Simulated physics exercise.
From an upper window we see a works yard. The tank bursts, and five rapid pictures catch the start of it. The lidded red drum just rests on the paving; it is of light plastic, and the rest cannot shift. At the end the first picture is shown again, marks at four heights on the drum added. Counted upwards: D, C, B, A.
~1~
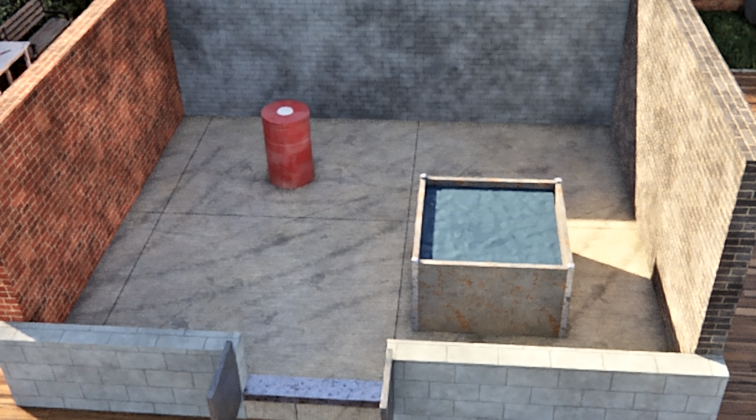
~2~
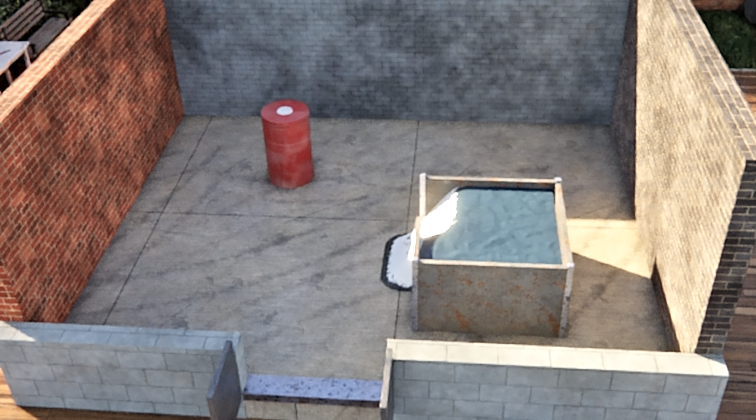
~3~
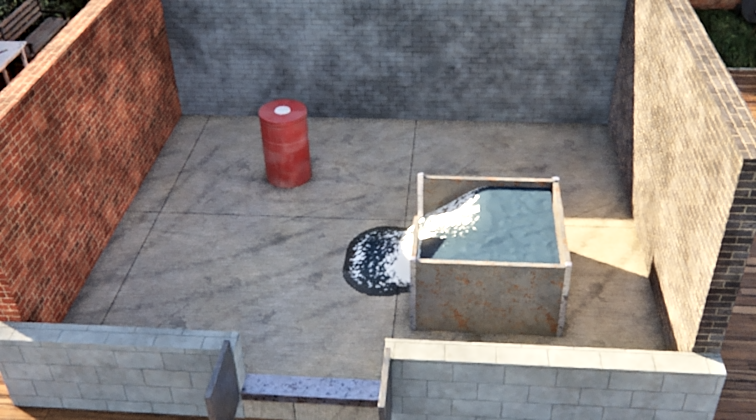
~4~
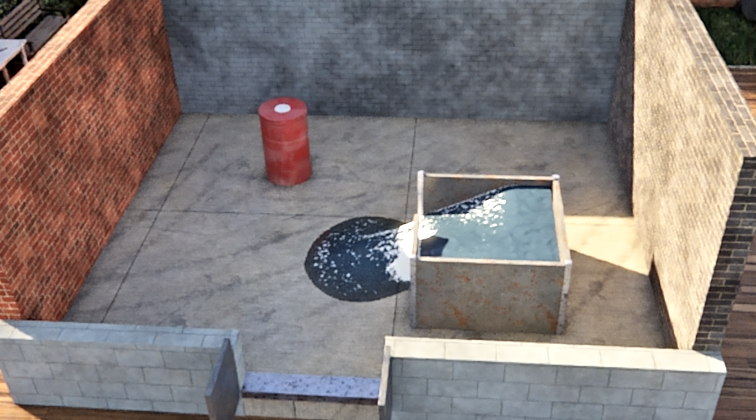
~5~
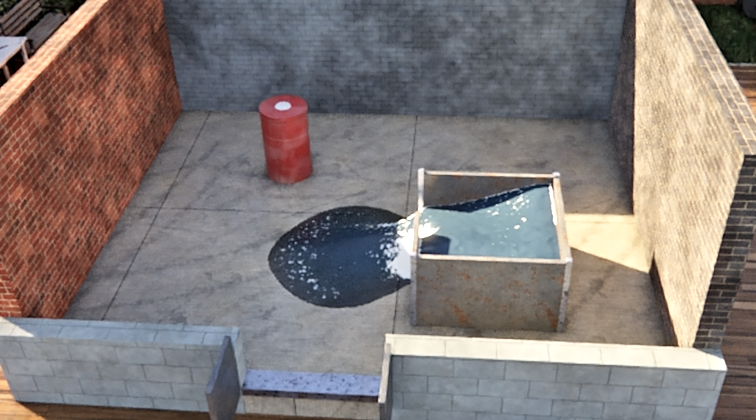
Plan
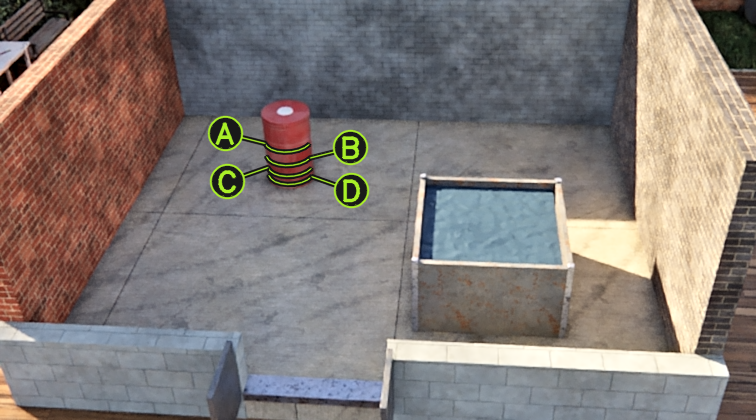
A walled yard held a full tank of water and a red drum, and water gushed out of the tank's left side, spreading leftward across the ground in a widening dark pool.
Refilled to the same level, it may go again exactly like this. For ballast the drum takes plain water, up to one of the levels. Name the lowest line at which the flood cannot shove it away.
Level C just does it.
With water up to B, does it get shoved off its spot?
No, that is safe.
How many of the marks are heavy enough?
Three of them.
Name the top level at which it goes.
Here it is level D.
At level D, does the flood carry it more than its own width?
Yes, clearly.
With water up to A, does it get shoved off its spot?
No, not at all.
On the marked copy, A at (284, 152); B at (285, 165); C at (286, 176); D at (287, 184); from the bottom up D, C, B, A.
For level A, it does not move.
For level B, it does not move.
For level C, it shifts by a finger or two and stays.
For level D, it is pushed about twice its own width away.
